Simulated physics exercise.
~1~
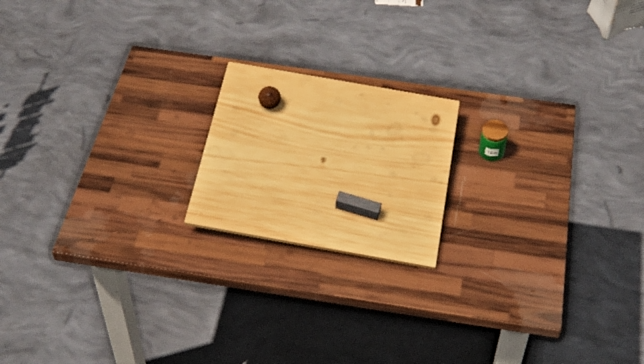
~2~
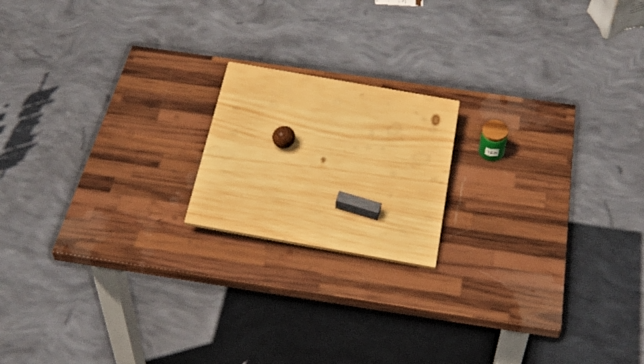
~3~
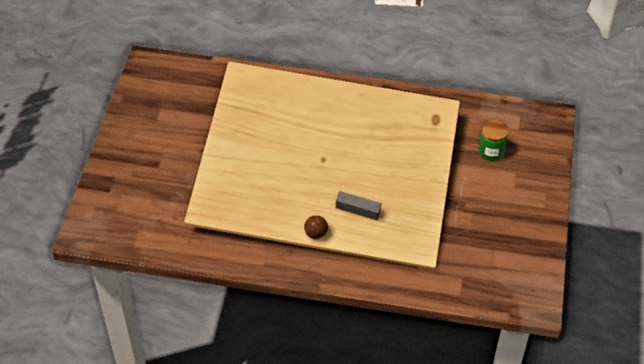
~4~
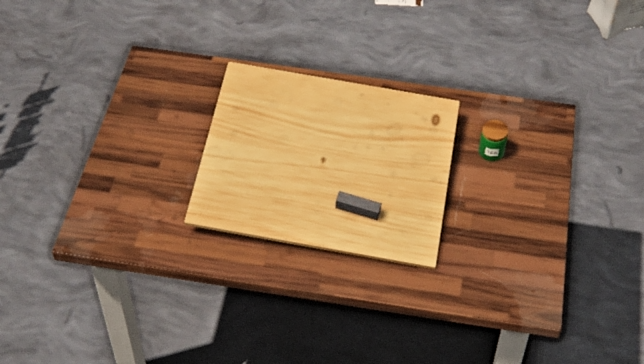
In the video, a small brown onion rolls down a tilted wooden board on a table, passing to the left of a dark gray block, and goes over the near edge out of view, while the green jar to the right of the board stays in place.
